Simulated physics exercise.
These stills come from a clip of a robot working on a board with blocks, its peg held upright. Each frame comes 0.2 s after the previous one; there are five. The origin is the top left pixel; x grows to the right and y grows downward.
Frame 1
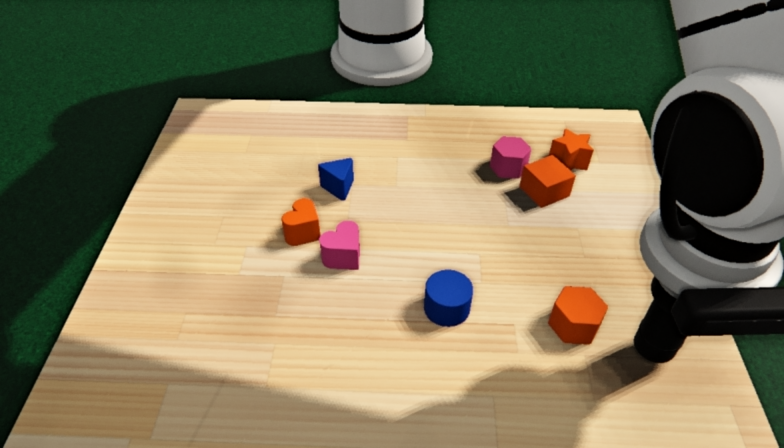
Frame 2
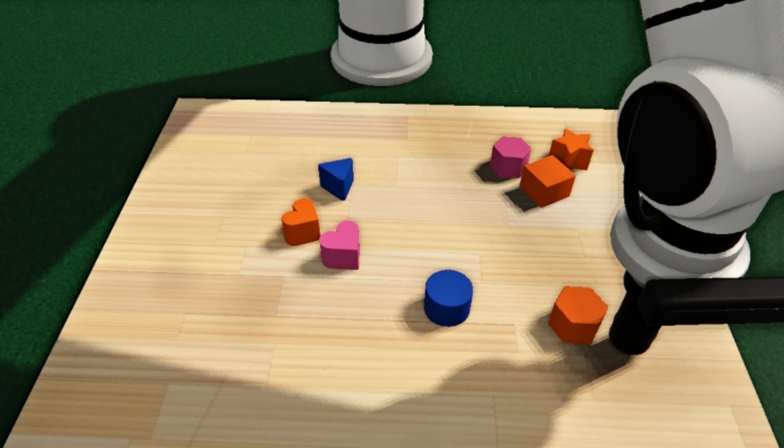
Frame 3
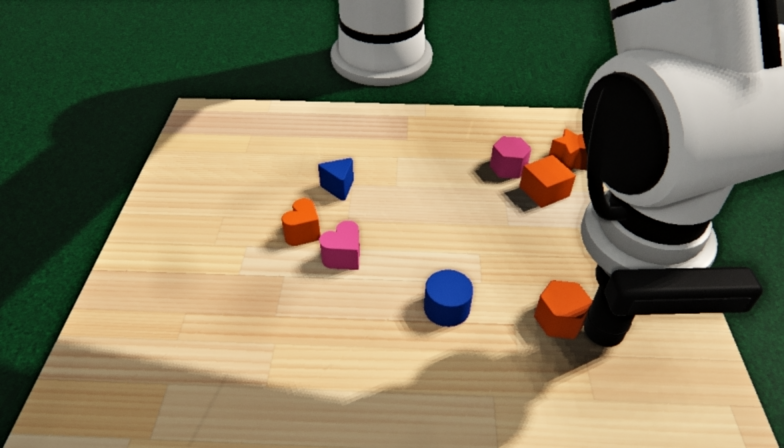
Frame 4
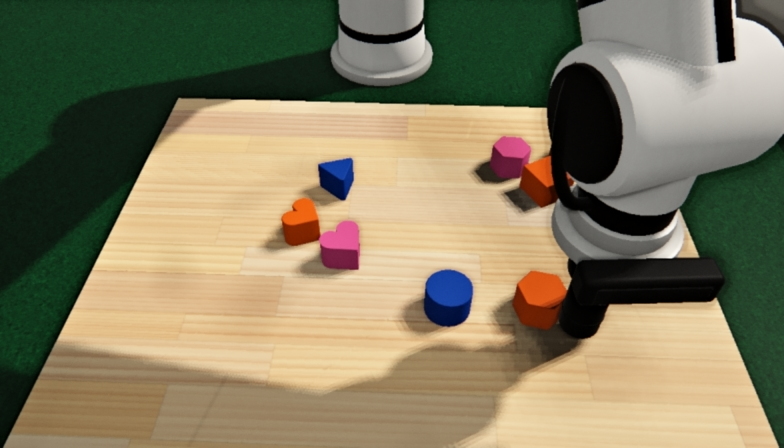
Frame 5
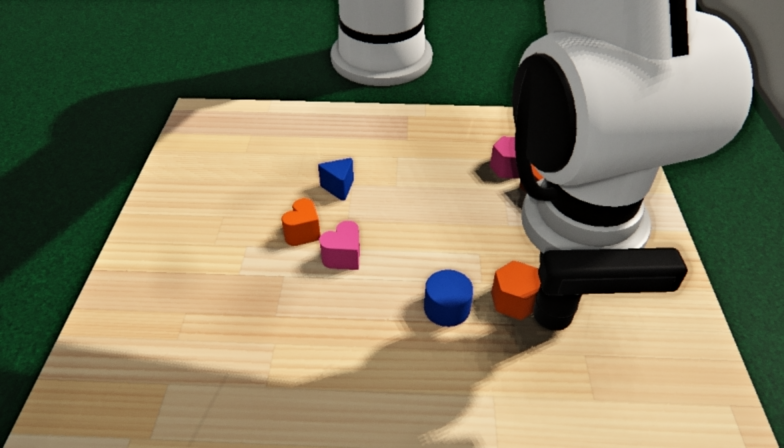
A robot arm moves left and pushes the orange hexagon across the board toward the blue cylinder.
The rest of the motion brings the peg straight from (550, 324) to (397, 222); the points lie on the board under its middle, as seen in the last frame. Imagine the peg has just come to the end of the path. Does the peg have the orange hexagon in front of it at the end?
Yes, that is how it ends up.
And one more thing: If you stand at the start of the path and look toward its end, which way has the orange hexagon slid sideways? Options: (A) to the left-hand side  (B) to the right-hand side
A (to the left-hand side)
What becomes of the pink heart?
The block stays on its spot.
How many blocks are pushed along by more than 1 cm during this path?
One block, no more.
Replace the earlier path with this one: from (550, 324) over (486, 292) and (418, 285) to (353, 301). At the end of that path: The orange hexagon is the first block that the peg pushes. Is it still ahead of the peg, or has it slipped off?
It is off to the side or behind.
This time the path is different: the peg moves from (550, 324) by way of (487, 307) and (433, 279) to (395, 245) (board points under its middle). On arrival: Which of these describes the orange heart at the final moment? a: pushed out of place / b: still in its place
Option b.
The first path, step by step. One third of the way, peg (493, 279); orange hexagon (461, 247).
Two thirds of the way, peg (442, 246); orange hexagon (409, 219), turned 30° anticlockwise.
At the end, peg (398, 214); pink heart still; blue cylinder still; orange hexagon (360, 195), turned 55° anticlockwise.
